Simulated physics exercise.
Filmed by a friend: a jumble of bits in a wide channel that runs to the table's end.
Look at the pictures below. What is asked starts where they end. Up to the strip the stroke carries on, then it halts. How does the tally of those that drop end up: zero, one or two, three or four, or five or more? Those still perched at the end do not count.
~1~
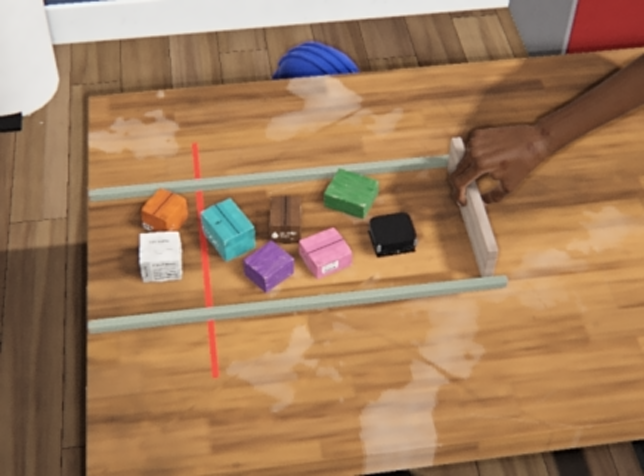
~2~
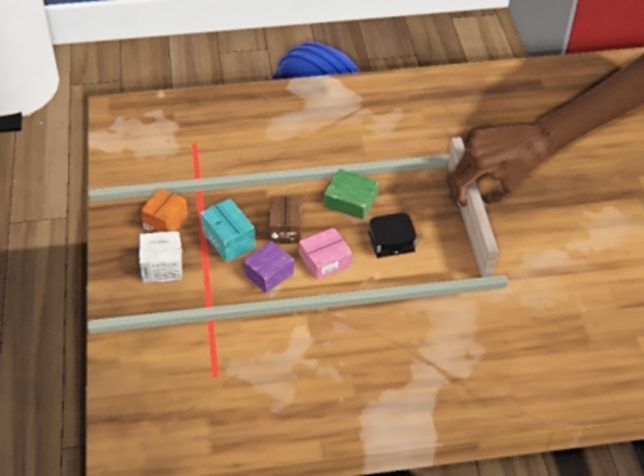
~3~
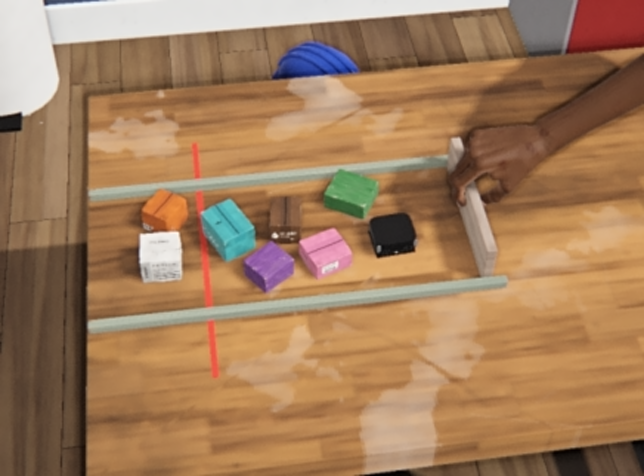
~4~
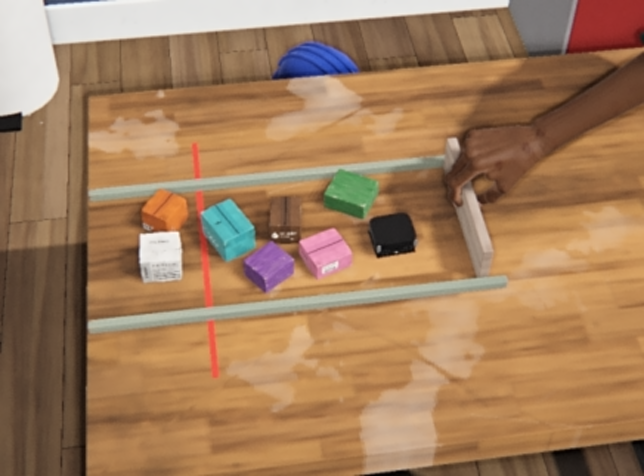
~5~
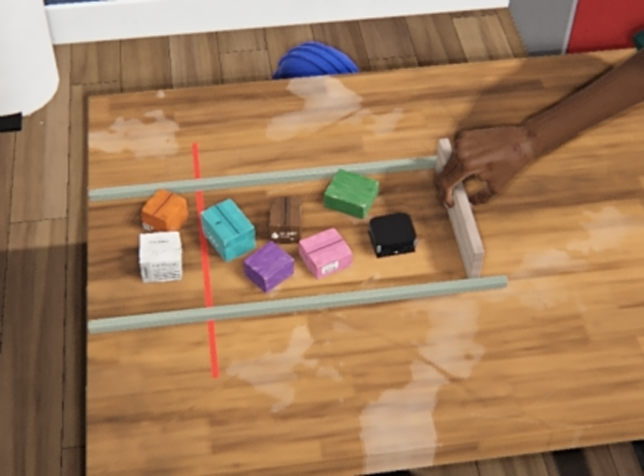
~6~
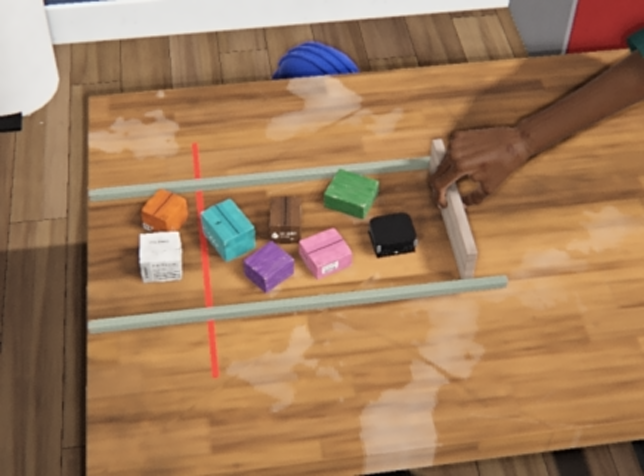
The tally ends at one or two.
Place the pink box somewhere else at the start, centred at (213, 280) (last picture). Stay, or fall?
This time it stays where it is.
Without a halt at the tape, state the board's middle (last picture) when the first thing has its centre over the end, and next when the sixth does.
About (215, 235) and about (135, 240).
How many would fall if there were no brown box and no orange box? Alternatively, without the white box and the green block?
That makes 0 fallen, then 0 fallen in the other try.
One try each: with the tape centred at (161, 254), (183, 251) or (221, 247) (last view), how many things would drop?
The counts would be 3, 1 and 0.
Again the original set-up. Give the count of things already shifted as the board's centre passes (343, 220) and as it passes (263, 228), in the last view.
Counts: 5, 8.
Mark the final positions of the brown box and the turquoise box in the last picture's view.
The brown box comes to rest close to (142, 240), while the turquoise box rests close to (109, 250).
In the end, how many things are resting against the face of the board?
Tally at the end: 2.
Early on, none off yet; white box at rest near (161, 257); orange box at rest near (165, 214); turquoise box at rest near (228, 230).
Finally, the number that fall off is one or two; lost, white box.
